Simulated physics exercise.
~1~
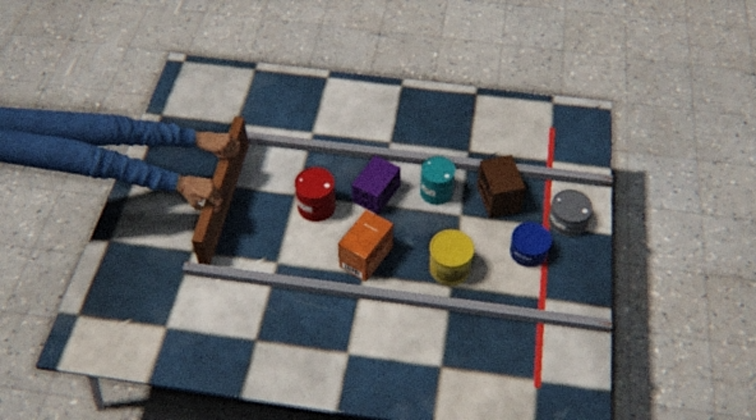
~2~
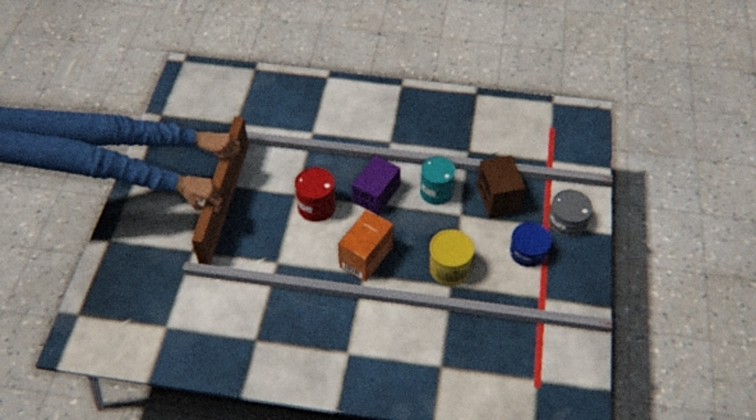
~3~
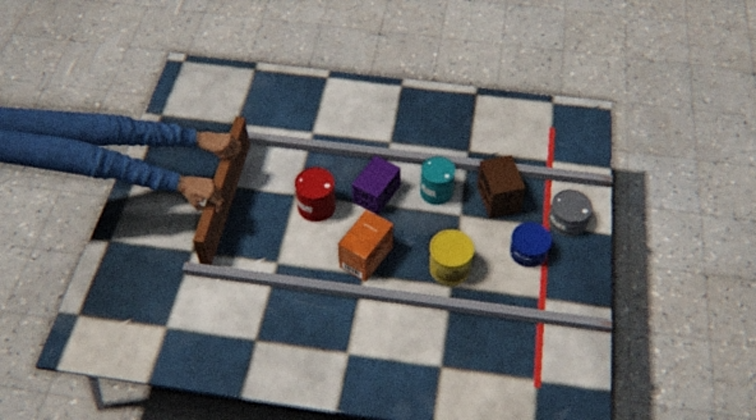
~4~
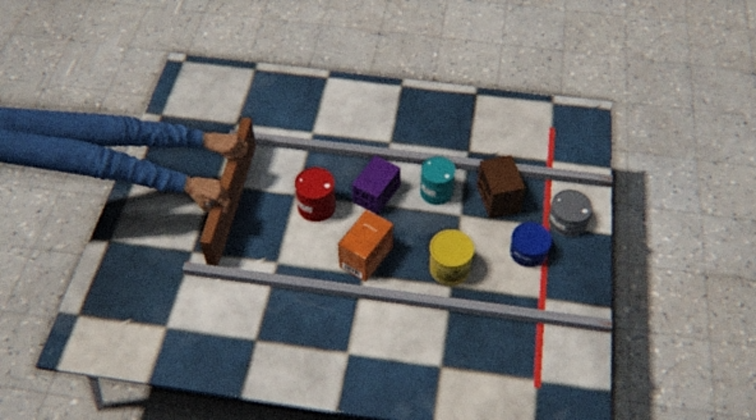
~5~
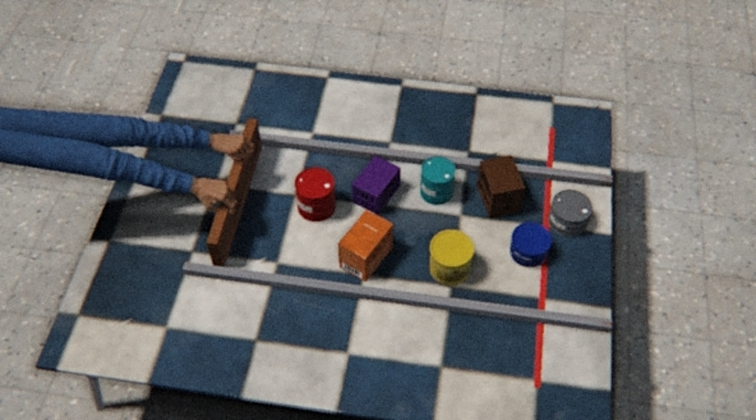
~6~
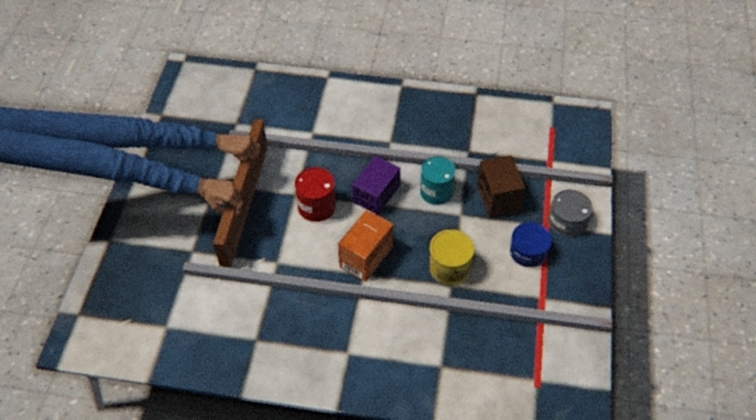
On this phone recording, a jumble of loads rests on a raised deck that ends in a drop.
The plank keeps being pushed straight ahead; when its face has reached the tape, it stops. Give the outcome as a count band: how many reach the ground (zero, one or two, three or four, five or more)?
One or two reach the ground.
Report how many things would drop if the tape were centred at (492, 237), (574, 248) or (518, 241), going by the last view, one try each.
So, reaching the ground: 0, then 5, then 0.
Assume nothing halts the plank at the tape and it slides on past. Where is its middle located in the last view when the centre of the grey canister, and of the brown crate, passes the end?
(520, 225) and then (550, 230), give or take.
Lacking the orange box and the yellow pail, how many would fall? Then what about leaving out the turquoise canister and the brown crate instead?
The number fallen is 1, and in the other try 0.
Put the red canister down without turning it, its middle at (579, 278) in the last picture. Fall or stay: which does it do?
Put there, it simply leaves the top.
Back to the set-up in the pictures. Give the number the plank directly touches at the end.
3 end up touching it.
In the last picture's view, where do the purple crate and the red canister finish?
The purple crate at (566, 198), the red canister at (569, 229).
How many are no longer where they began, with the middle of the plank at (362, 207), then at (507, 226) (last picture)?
At that stage 4; at the next, 8.
Soon after, none off yet; grey canister at rest near (570, 213); blue pail at rest near (530, 245); brown crate at rest near (501, 187).
In the end, the number that fall off is one or two; gone, grey canister.
